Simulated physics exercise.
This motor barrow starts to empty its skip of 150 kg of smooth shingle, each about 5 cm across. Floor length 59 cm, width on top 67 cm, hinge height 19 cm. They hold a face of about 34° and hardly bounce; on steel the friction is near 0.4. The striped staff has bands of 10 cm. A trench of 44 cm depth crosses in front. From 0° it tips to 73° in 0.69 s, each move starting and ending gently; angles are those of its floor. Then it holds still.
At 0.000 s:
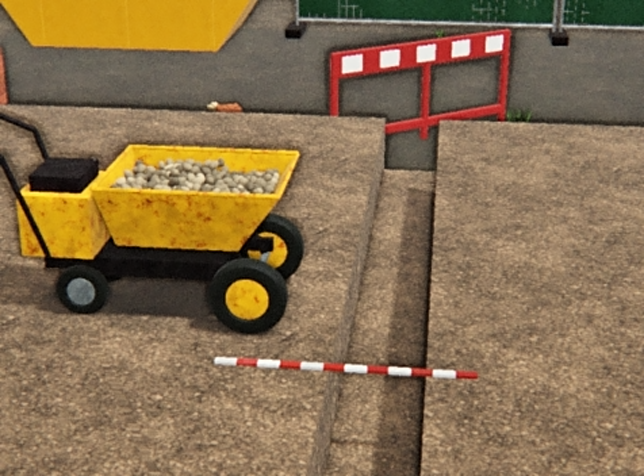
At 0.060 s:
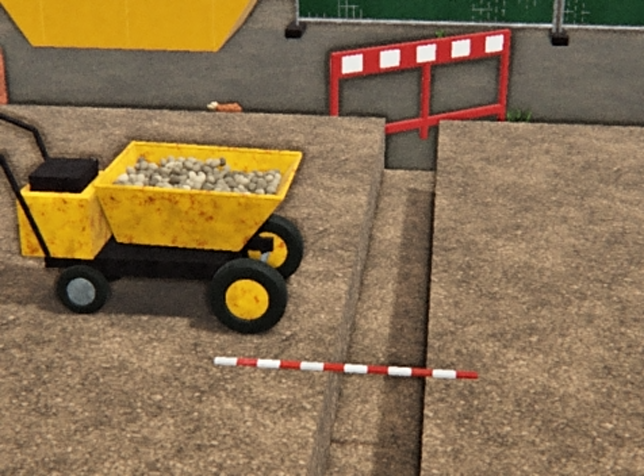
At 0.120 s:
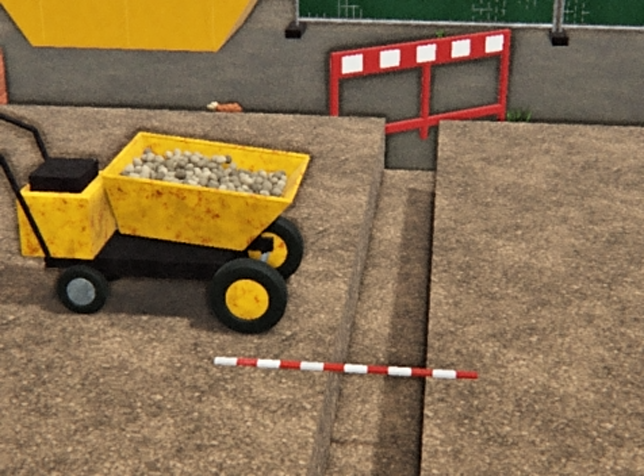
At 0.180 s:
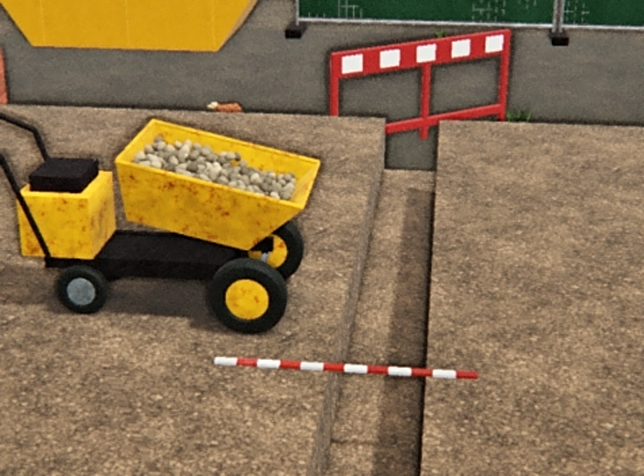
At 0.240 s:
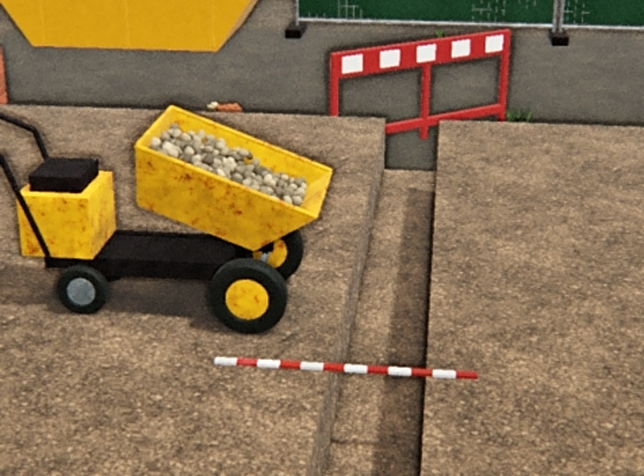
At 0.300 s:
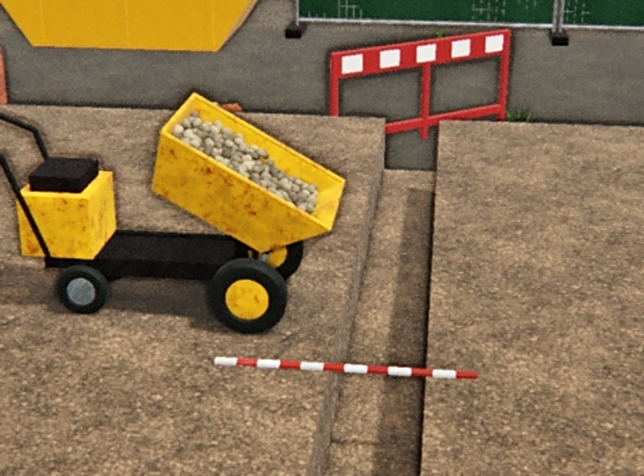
On bare ground beside a trench, a yellow motor barrow's stone-filled skip tilts steadily to the right.
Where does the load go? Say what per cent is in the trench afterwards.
Close to 67 in a hundred.
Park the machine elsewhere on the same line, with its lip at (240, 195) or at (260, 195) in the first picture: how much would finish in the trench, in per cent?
About 100 and 85 per cent.
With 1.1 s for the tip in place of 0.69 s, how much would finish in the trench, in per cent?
It would be near 80 per cent.
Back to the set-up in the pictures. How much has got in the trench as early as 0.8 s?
Some 35 per cent.
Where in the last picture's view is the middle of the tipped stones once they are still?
Their middle is at about (412, 375).
After 0.5 s the floor is at 62°; 100 % in the skip; the foremost stones are at (354, 255).
After 0.8 s the floor is at 73°; 64 % in the skip, 33 % in the trench, 3 % past the trench; the foremost stones are at (444, 306).
After 1.1 s the floor is at 73°; 13 % in the skip, 54 % in the trench, 34 % past the trench; the foremost stones are at (628, 320).
After 3.1 s the floor is at 73°; 0 % in the skip, 67 % in the trench, 33 % past the trench; the foremost stones are past the picture's edge.
